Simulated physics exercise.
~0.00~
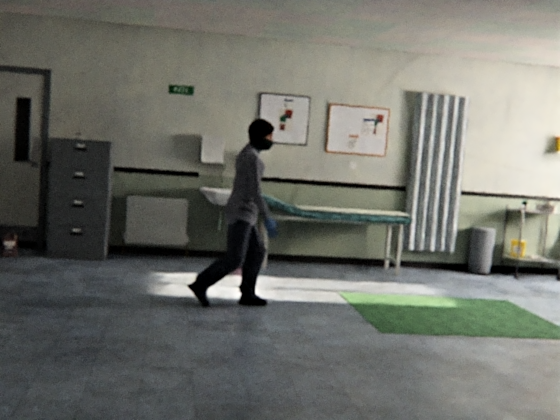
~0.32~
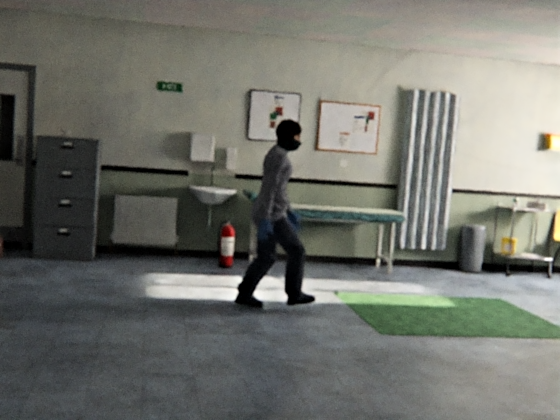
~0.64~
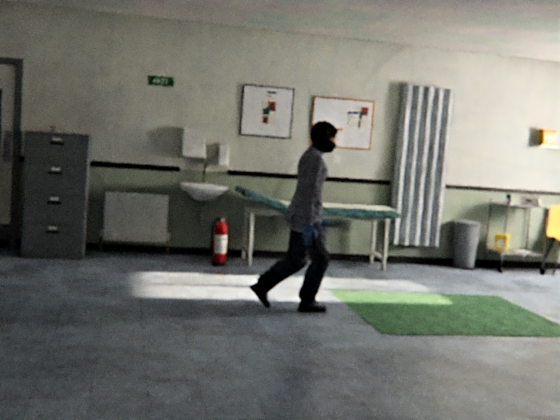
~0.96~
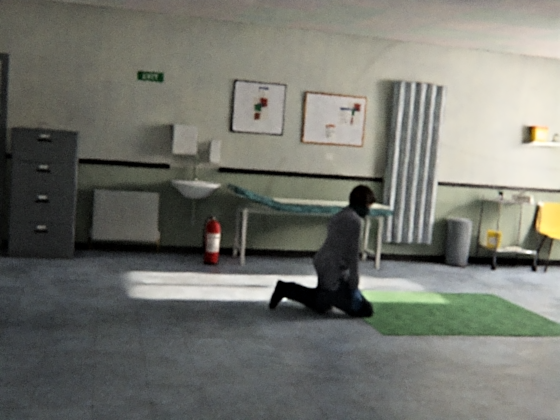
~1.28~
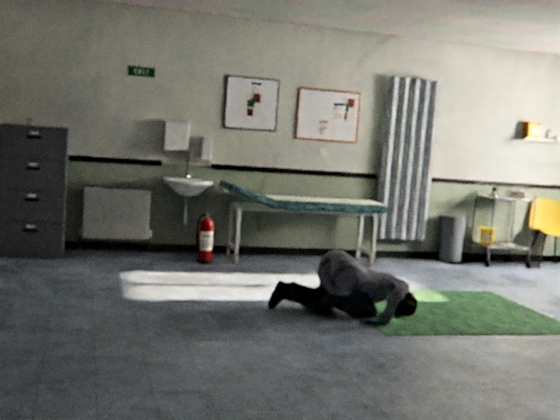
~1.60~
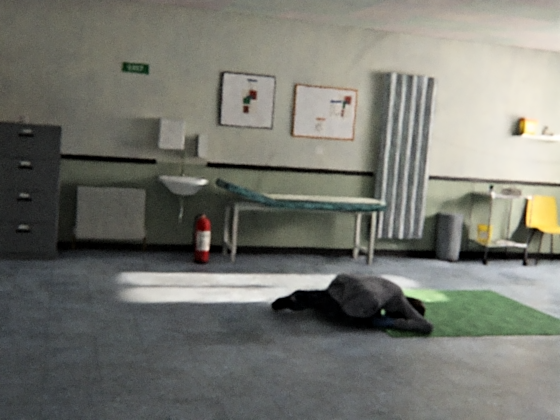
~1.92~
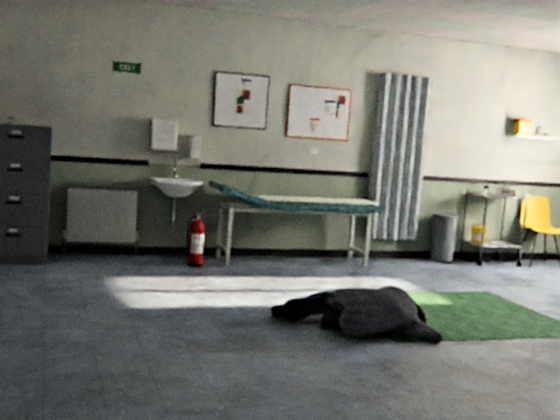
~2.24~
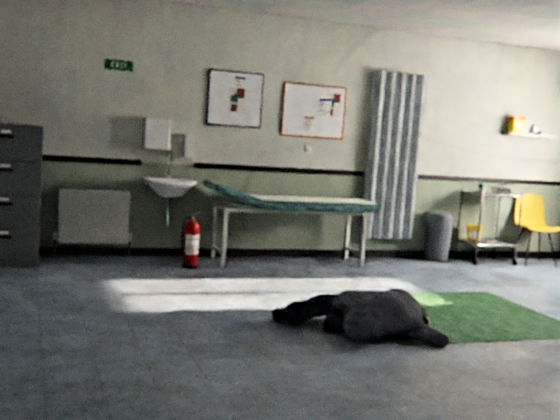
A person in a dark face covering walked right across a clinic-like room towards a green mat, dropped to their knees, then pitched forward and ended up lying still, head and chest over the mat's near edge and hips short of it.
